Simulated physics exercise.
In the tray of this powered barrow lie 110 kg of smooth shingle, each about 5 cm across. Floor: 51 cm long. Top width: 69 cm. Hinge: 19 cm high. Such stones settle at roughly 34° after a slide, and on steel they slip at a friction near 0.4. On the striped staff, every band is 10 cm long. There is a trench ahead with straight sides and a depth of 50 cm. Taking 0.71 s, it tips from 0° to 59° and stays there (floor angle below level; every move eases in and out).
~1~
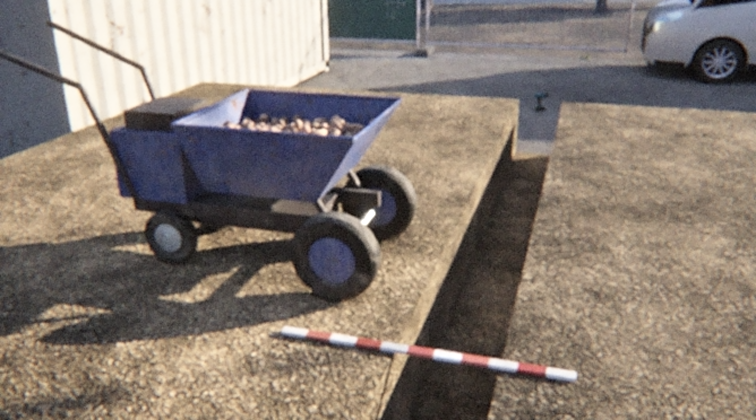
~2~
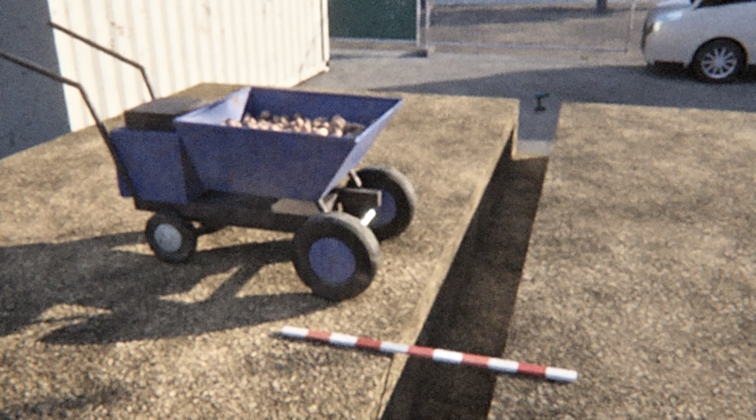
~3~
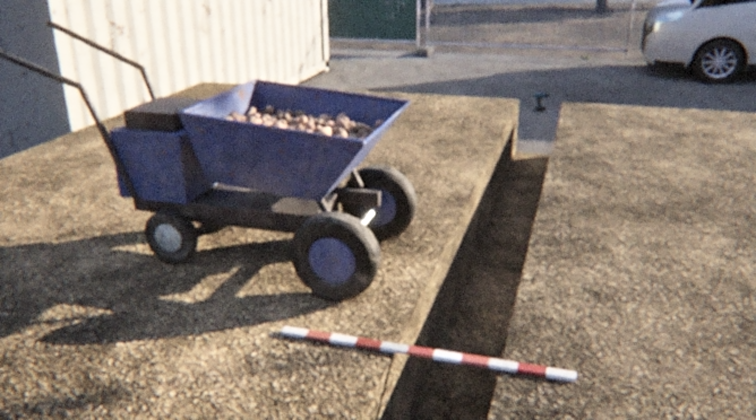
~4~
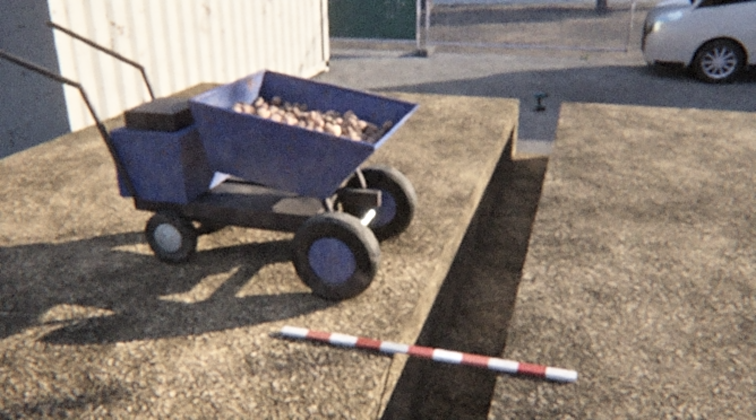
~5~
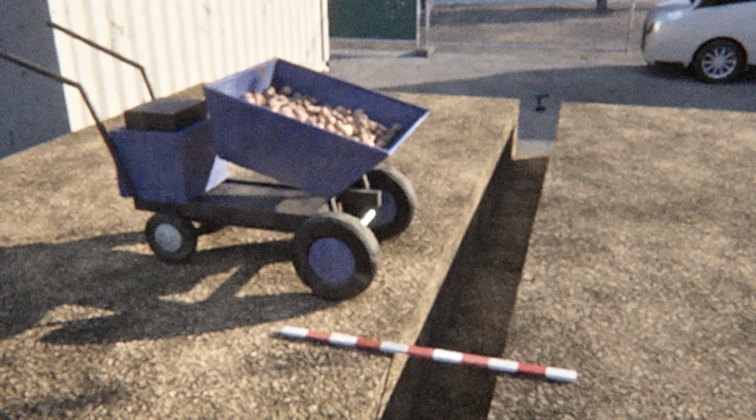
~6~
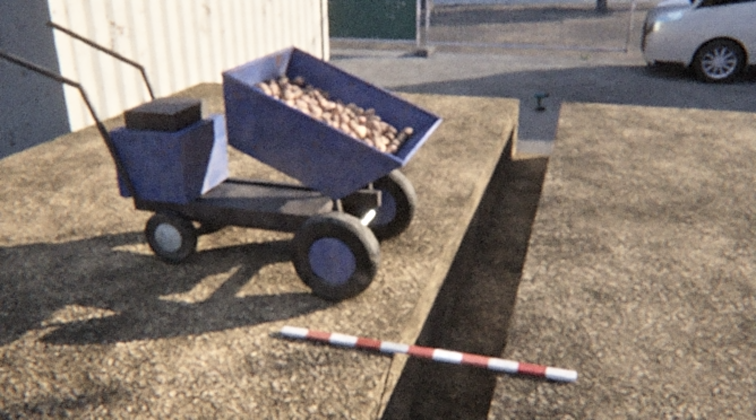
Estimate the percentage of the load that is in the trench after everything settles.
Roughly 34 per cent of the load.
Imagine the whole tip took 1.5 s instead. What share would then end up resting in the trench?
Then some 50 per cent would.
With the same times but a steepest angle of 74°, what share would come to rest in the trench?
I'd guess some 40 in a hundred.
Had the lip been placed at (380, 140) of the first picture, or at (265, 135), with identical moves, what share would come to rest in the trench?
That gives roughly 20 per cent and roughly 50 per cent.
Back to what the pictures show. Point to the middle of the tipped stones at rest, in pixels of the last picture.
About (515, 282).
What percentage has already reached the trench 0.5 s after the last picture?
Close to 10 per cent has got there by then.
Then, 0.2 s after the last picture the floor is at 50°, 100 % in the tray; the foremost stones are at (428, 185).
Then, 0.5 s after the last picture the floor is at 59°, 92 % in the tray, 8 % in the trench; the foremost stones are at (514, 233).
Then, 0.9 s after the last picture the floor is at 59°, 52 % in the tray, 18 % in the trench, 30 % past the trench; the foremost stones are at (642, 302).
Then, 2.8 s after the last picture the floor is at 59°, 31 % in the tray, 34 % in the trench, 34 % past the trench; the foremost stones are past the picture's edge.
